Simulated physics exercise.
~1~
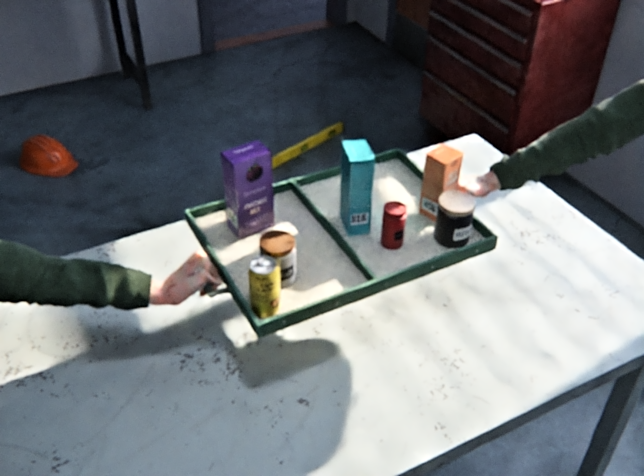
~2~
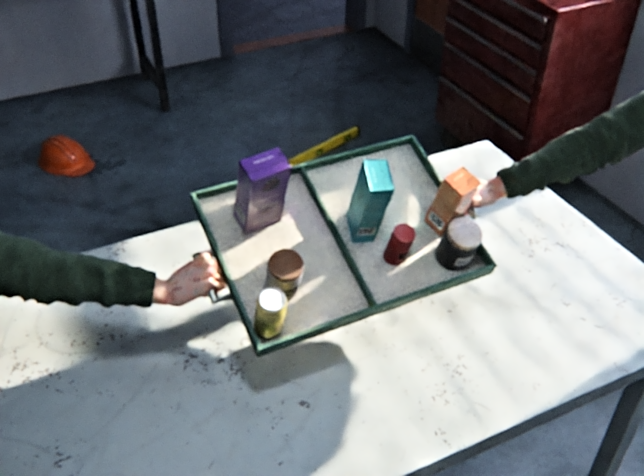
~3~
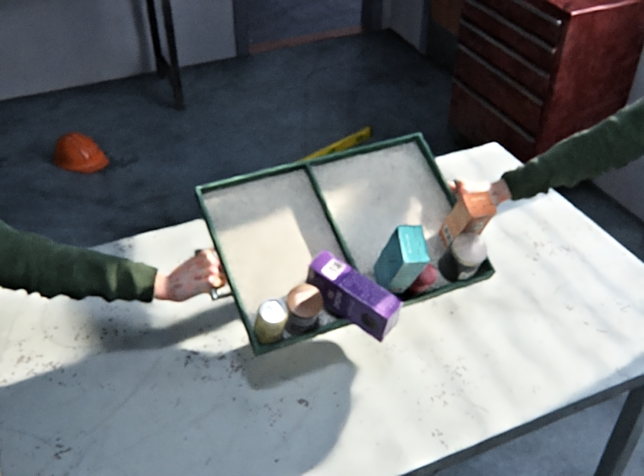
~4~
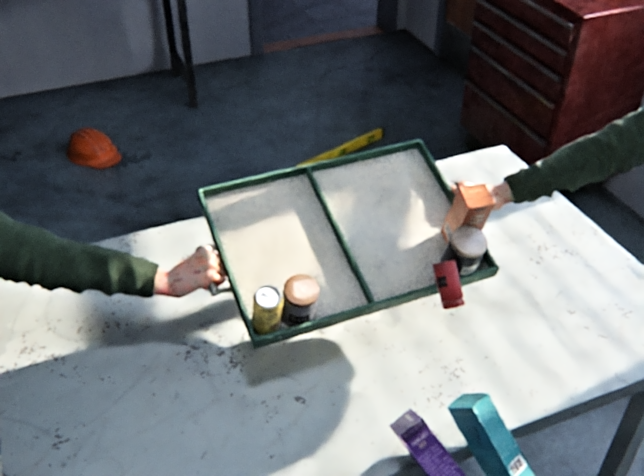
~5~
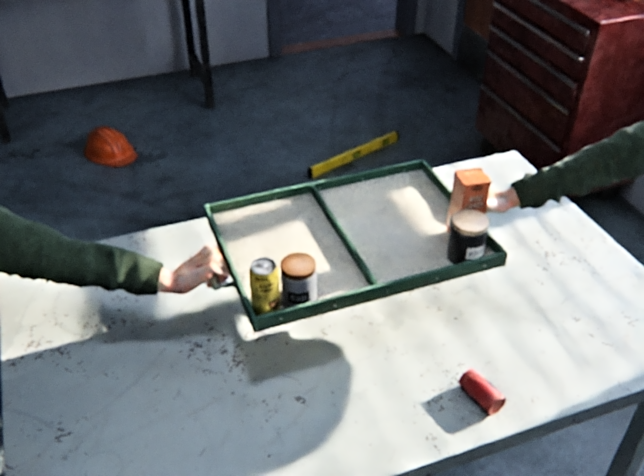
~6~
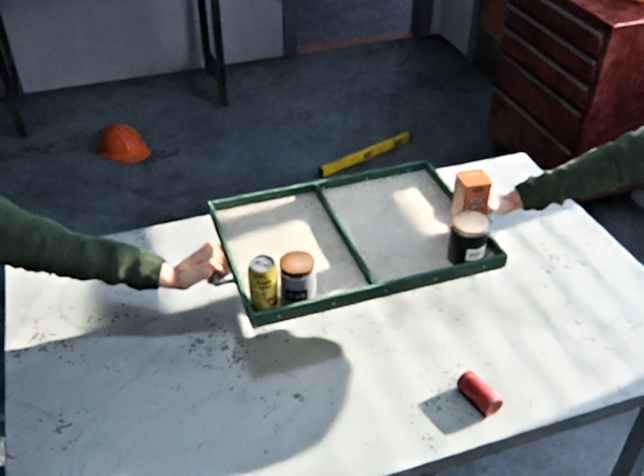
Purple and teal cartons sliding off a tray tilted by two hands, a red container dropping onto the table as it levels.
